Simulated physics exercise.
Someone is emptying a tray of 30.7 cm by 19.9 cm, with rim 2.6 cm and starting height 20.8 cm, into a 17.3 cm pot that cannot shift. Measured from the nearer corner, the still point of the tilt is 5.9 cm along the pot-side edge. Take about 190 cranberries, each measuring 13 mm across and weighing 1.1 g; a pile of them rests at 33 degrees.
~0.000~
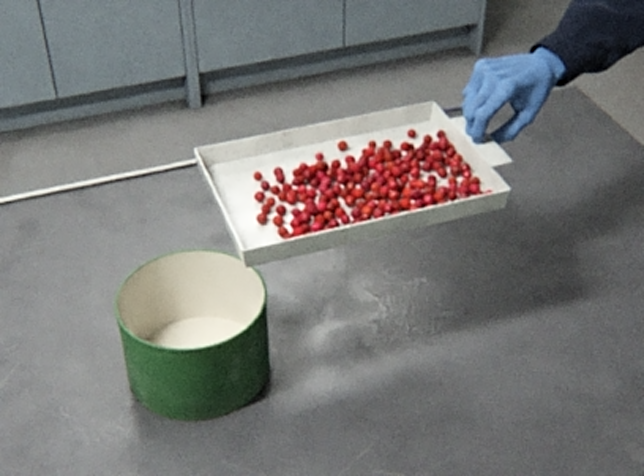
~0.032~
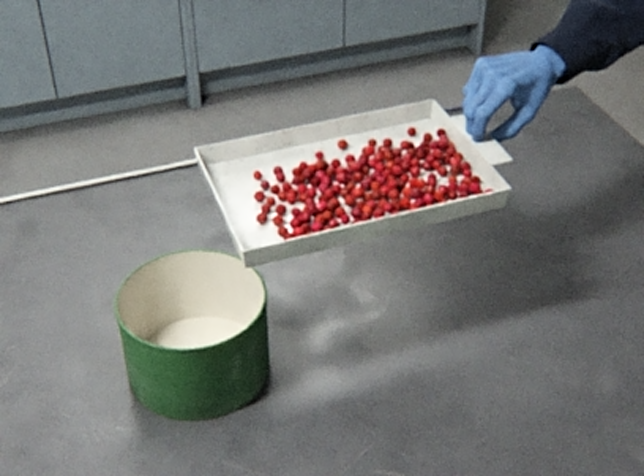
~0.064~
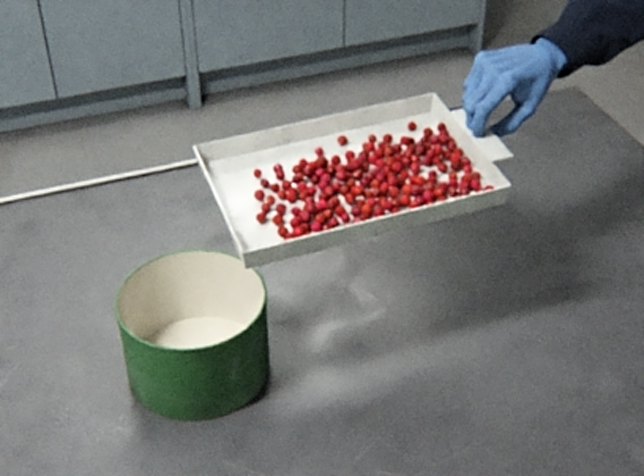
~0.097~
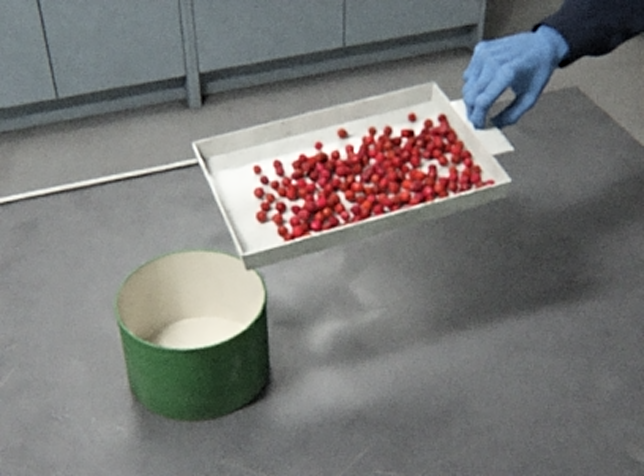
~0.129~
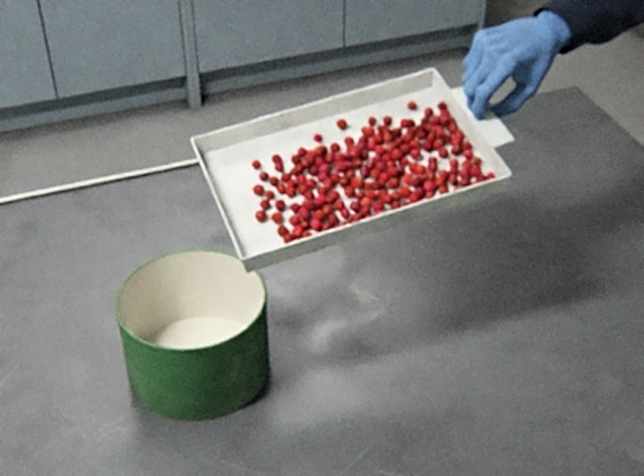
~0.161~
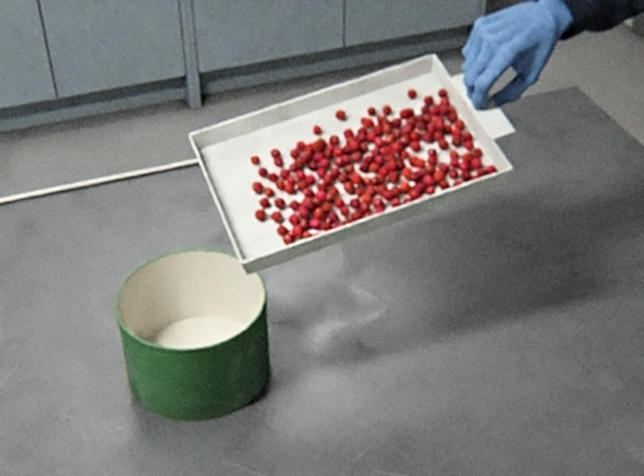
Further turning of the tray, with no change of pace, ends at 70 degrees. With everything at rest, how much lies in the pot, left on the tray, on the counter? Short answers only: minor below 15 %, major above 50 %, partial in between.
My prediction: Pot: Looks set for a minimal amount; tray: Looks set for the better part; counter: Looks set for a partial amount.
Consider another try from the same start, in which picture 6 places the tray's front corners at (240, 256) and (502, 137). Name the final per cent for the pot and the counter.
The pot gets 35 and the counter 25.
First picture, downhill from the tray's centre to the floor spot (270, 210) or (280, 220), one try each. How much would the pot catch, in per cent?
Roughly 35 % for the first direction, roughly 30 % for the second.
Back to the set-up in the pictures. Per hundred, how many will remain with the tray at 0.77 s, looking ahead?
Of the load, some 85 percent.
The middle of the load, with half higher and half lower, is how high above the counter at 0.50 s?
About 28 centimetres.
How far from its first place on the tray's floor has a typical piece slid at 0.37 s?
It has moved some 2 cm from its start.
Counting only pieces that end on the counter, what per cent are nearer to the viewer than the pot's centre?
100 %.
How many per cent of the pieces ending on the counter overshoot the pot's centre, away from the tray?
Some 40 per cent of the spill lies beyond the centre.
After 0.37 s, tilt 44 degrees; the tray holds 100 %, the pot 0 %.
Then, at 0.50 s, tilt 62 degrees; the tray holds 100 %, the pot 0 %.
After 0.77 s, tilt 70 degrees; the tray holds 85 %, the pot 0 %.
At rest (1.8 s), pot 0 %, tray 70 %, counter 30 %.
